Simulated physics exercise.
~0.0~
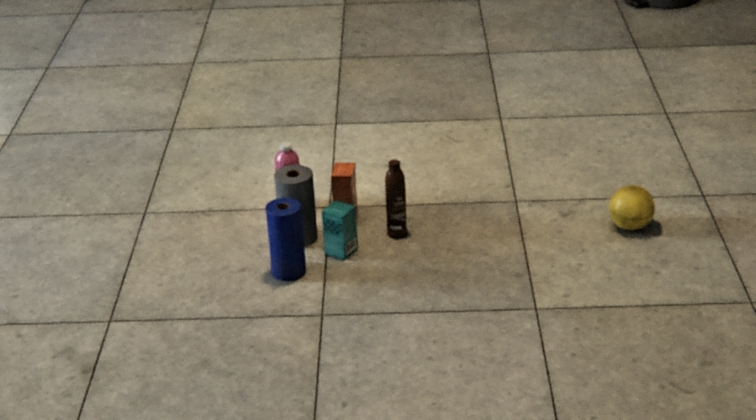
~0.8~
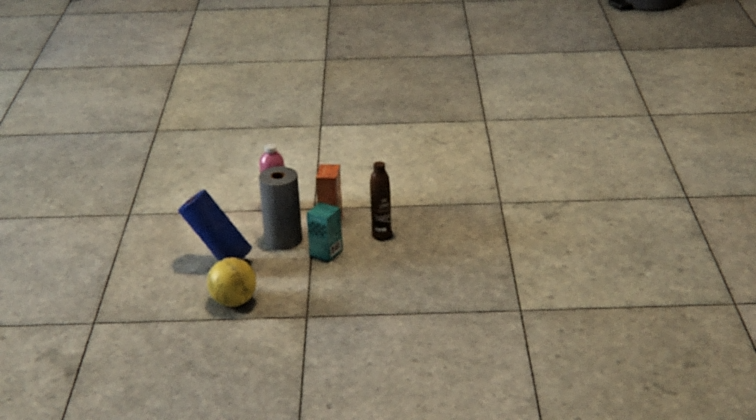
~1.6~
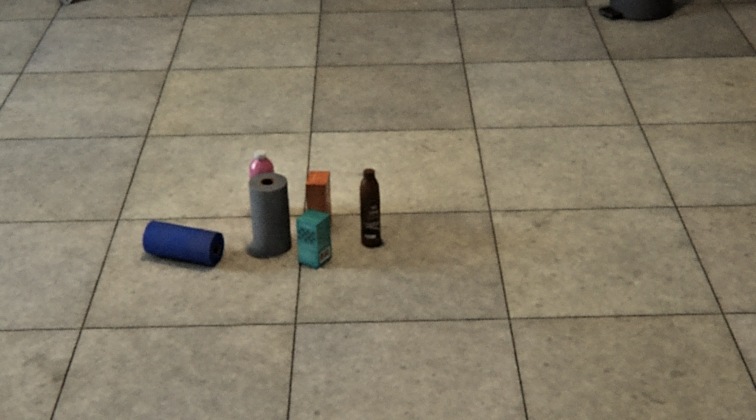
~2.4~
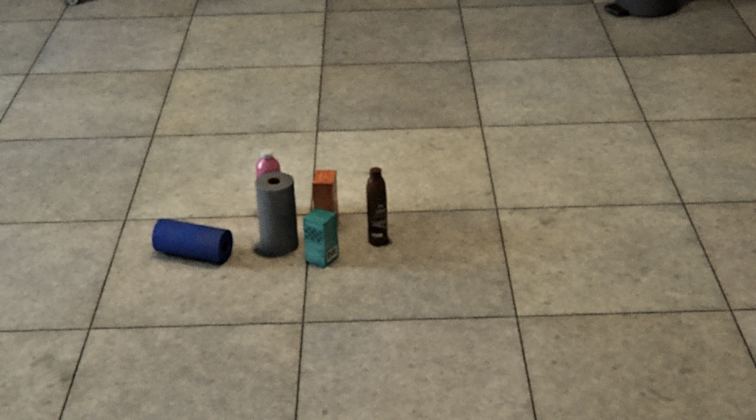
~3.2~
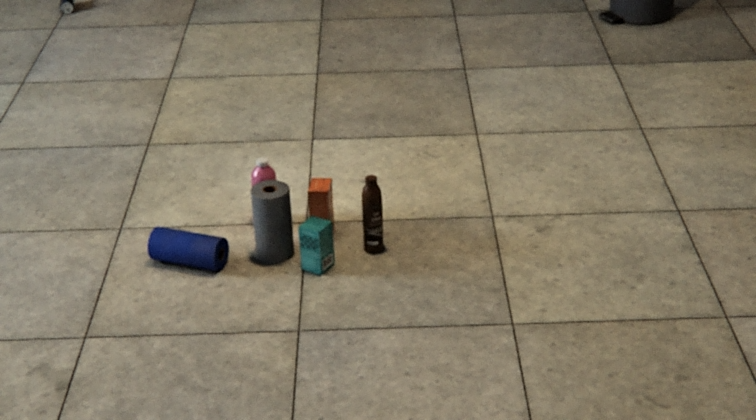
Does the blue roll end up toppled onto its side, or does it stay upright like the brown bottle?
The blue roll ends up toppled onto its side. It goes down to the left as the yellow ball reaches it, while the brown bottle is still standing at the end.
